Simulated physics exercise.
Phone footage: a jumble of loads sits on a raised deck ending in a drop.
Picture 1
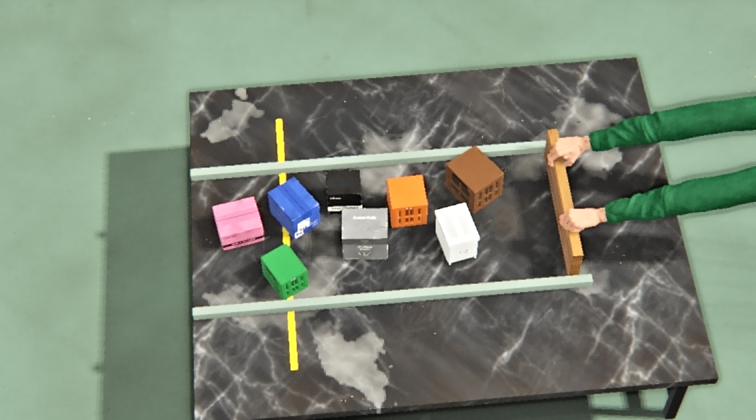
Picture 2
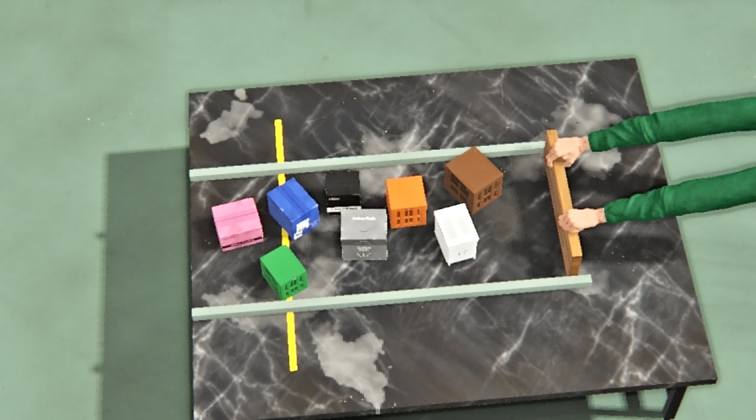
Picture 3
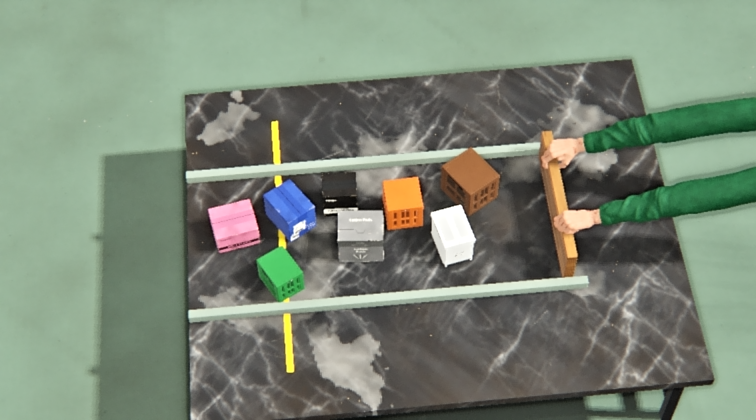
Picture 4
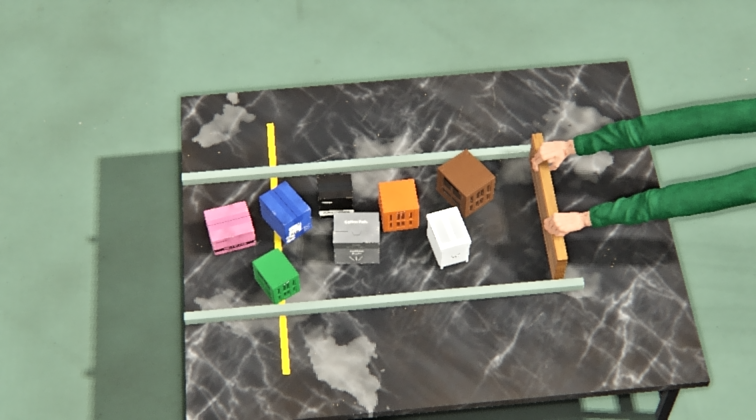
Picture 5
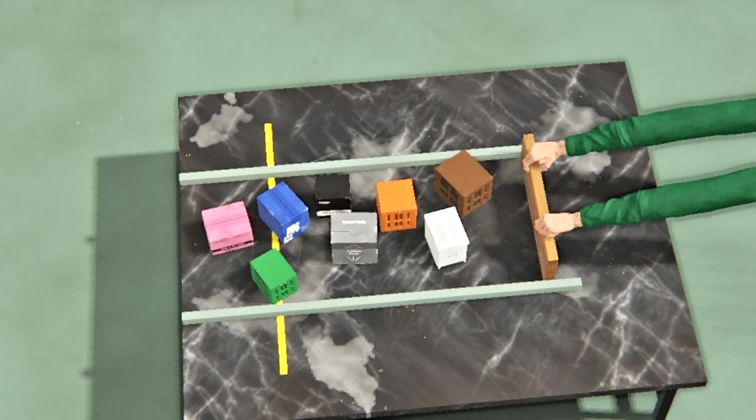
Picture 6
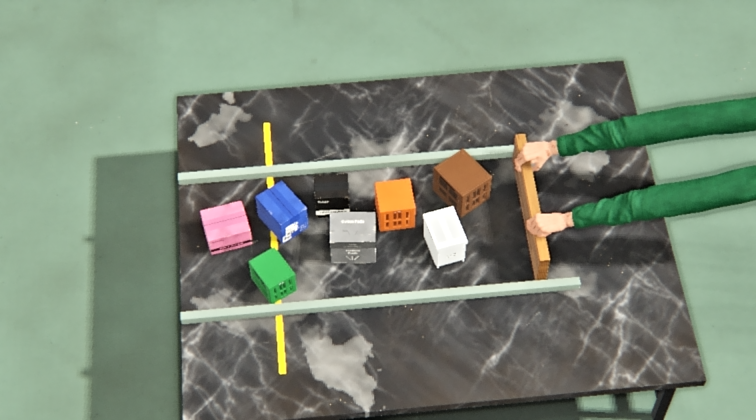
On a dark marbled table, two hands slide a wooden plank left toward several colourful boxes.
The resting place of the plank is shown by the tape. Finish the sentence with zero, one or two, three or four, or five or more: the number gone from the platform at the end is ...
The number gone from the platform at the end is one or two.
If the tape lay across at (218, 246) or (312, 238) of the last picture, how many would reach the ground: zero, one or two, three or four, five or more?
More than four; zero.
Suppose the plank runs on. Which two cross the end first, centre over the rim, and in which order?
Counting earliest first, you get the pink parcel, after which comes the blue parcel.
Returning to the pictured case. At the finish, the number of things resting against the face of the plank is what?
Total: 2.
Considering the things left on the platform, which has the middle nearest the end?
Nearest at the end: The blue parcel.
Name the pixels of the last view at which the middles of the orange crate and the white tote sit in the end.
First (229, 223), then (258, 252).
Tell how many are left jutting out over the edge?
1 overhanging.
Early on, none off yet; pink parcel at rest near (226, 228); green crate at rest near (273, 276); blue parcel at rest near (282, 212).
A while later, none off yet; pink parcel travelled a little near (209, 231); green crate travelled about its own width near (238, 284); blue parcel travelled about its own width near (235, 204).
Finally, the number that fall off is one or two; lost, pink parcel.
